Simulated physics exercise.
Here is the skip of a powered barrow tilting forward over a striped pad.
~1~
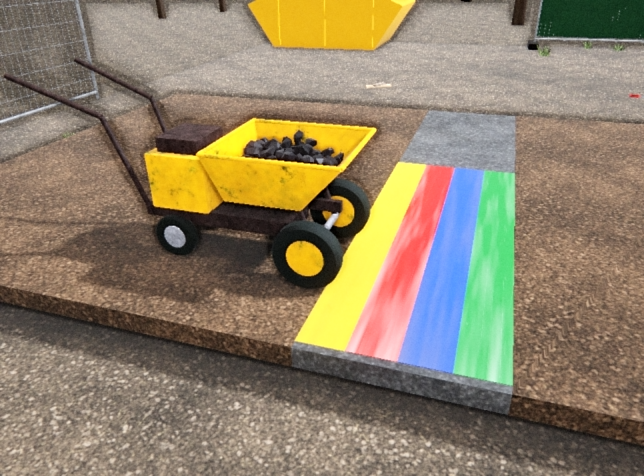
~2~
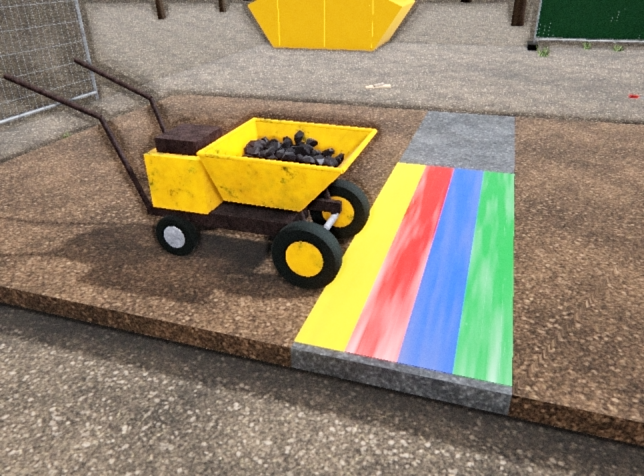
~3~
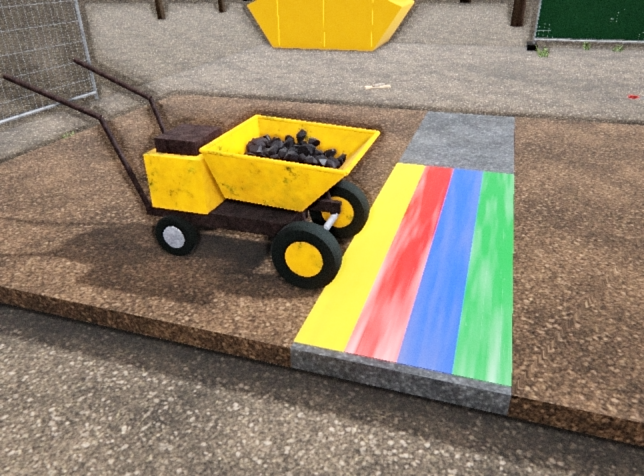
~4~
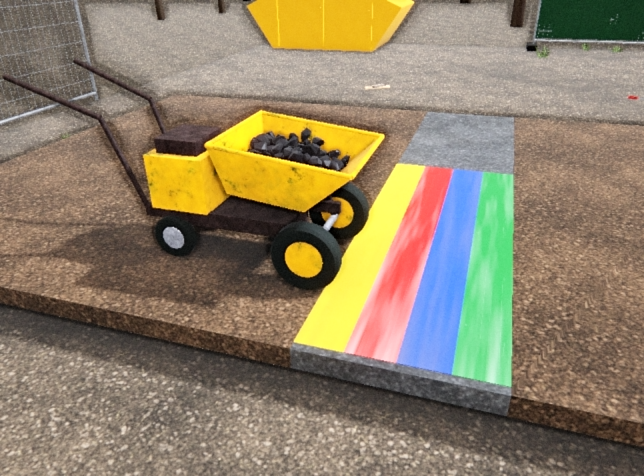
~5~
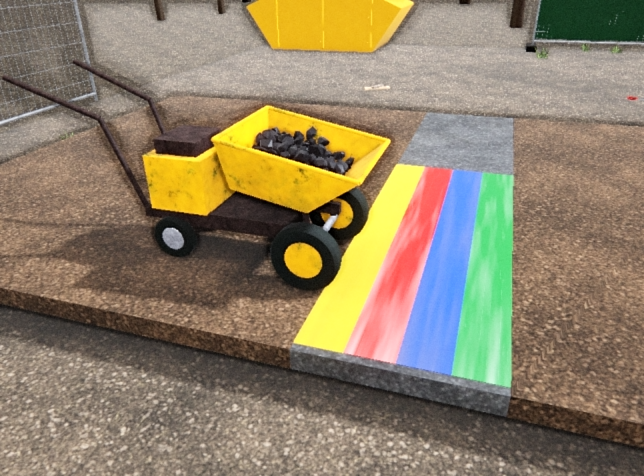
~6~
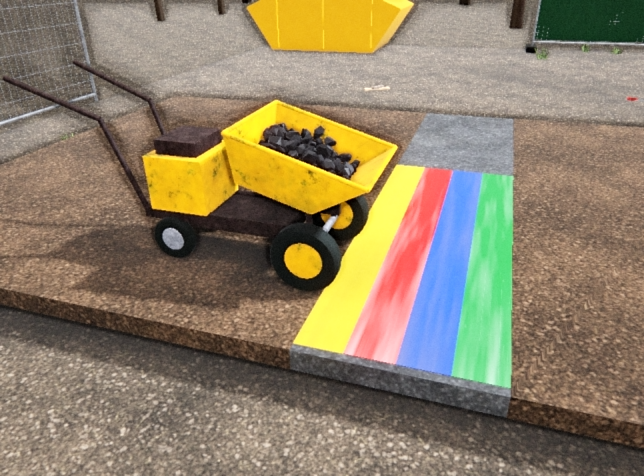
On a brown gritty slab in a paved yard, a yellow barrow loaded with dark lumps stands beside a pad striped yellow, red, blue and green. Its skip sits level at first, then tilts slowly forward to the right, its back rising clear while the wheels stay put.
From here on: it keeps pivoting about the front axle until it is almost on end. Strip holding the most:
Blue strip.
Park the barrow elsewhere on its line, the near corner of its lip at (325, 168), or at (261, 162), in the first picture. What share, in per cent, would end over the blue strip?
About 40 per cent, then about 10 per cent.
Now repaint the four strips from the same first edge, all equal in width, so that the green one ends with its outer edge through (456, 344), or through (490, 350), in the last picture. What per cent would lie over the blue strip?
First case 20 per cent, second case 40 per cent.
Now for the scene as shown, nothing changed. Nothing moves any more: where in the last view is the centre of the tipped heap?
Resting centre, last frame: Roughly (456, 276).
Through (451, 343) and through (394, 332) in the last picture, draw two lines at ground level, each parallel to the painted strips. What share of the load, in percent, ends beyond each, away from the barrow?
In order: 40 per cent, then 90 per cent.
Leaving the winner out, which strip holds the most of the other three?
That would be the green strip, in second.
Soon after the last picture, skip tipped steeply; all in the skip.
A little later, skip tipped steeply; nearly all in the skip; a stray few over the red strip; a small part over the blue strip.
Later still, skip tipped right over; about a quarter in the skip; a stray few over the red strip; about half over the blue strip; about a quarter over the green strip; a small part off the paint.
By the end, skip tipped right over; a small part in the skip; none over the yellow strip; a small part over the red strip; about half over the blue strip; about a quarter over the green strip; a small part off the paint.
